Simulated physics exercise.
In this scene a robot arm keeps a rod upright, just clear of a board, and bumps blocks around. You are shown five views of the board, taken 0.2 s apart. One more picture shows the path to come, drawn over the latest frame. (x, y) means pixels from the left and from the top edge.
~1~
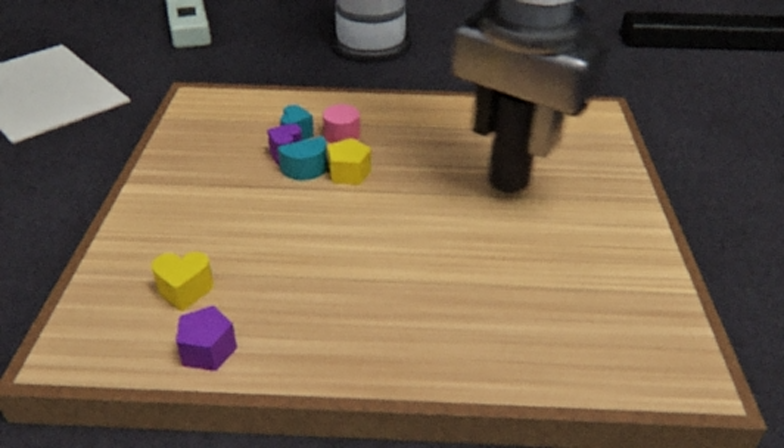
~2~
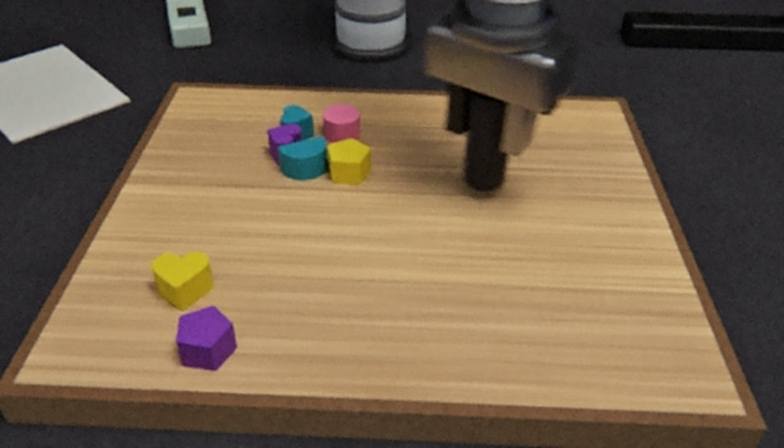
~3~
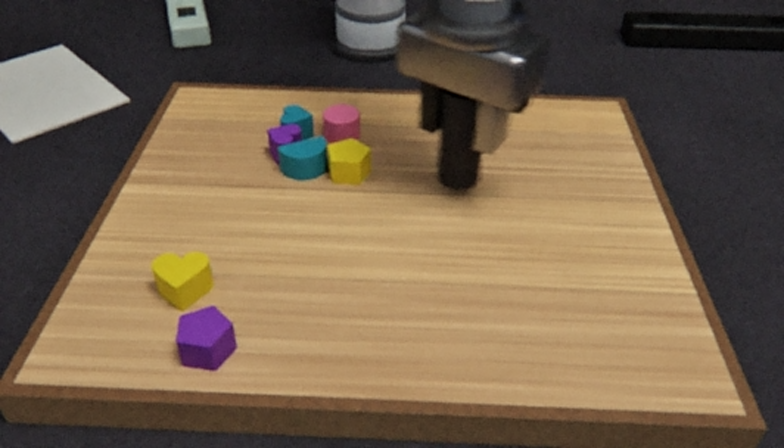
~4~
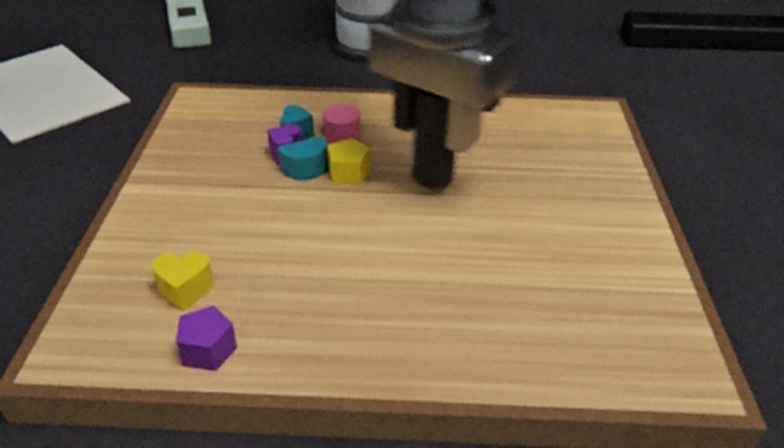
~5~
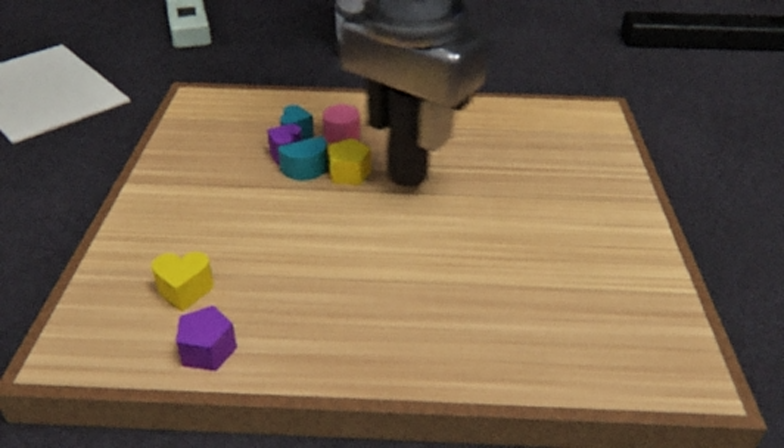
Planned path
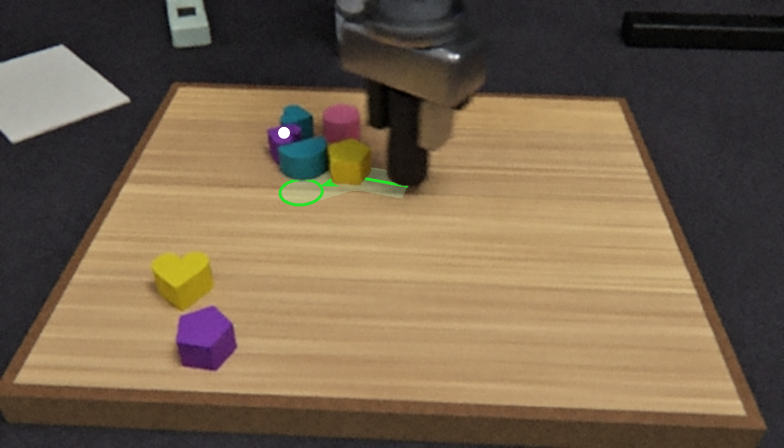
A grey robotic tool with a dark cylindrical rod hangs just above a wooden board on a dark table, seen from a fixed, raised view in front. Purple, turquoise, pink and yellow blocks cluster at the upper left, with a yellow heart and purple pentagon at the lower left. The rod glides steadily left toward the cluster, while every block stays still.
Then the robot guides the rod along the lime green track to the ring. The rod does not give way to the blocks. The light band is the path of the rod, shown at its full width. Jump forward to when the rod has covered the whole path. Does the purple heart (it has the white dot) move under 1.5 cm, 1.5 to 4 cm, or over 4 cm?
It's set to move 1.5-4 cm.
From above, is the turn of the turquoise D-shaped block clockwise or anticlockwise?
From above, the turquoise D-shaped block will be seen to turn anti-clockwise.
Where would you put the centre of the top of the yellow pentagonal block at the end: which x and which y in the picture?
(305, 142)
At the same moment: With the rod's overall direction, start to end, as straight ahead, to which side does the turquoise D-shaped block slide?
Goes right.
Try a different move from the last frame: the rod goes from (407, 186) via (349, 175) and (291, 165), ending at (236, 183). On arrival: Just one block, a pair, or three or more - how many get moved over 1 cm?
It will shift three or more blocks.
Path on the board, from (407, 186) through (372, 180) and (336, 182) to (301, 192); the dot is on the purple heart.
What follows on the original path. One third of the way, rod (371, 169); turquoise D-shaped block (297, 146), turned 25° anticlockwise; yellow pentagonal block (336, 146).
Two thirds of the way, rod (335, 171); purple heart (260, 128), turned 15° clockwise; turquoise D-shaped block (272, 142), turned 30° anticlockwise; yellow pentagonal block (309, 142), turned 20° clockwise.
At the end, rod (300, 181); purple heart (255, 126), turned 15° clockwise; turquoise heart in place; turquoise D-shaped block (267, 140), turned 30° anticlockwise; pink round block in place; yellow pentagonal block (305, 142), turned 35° clockwise.
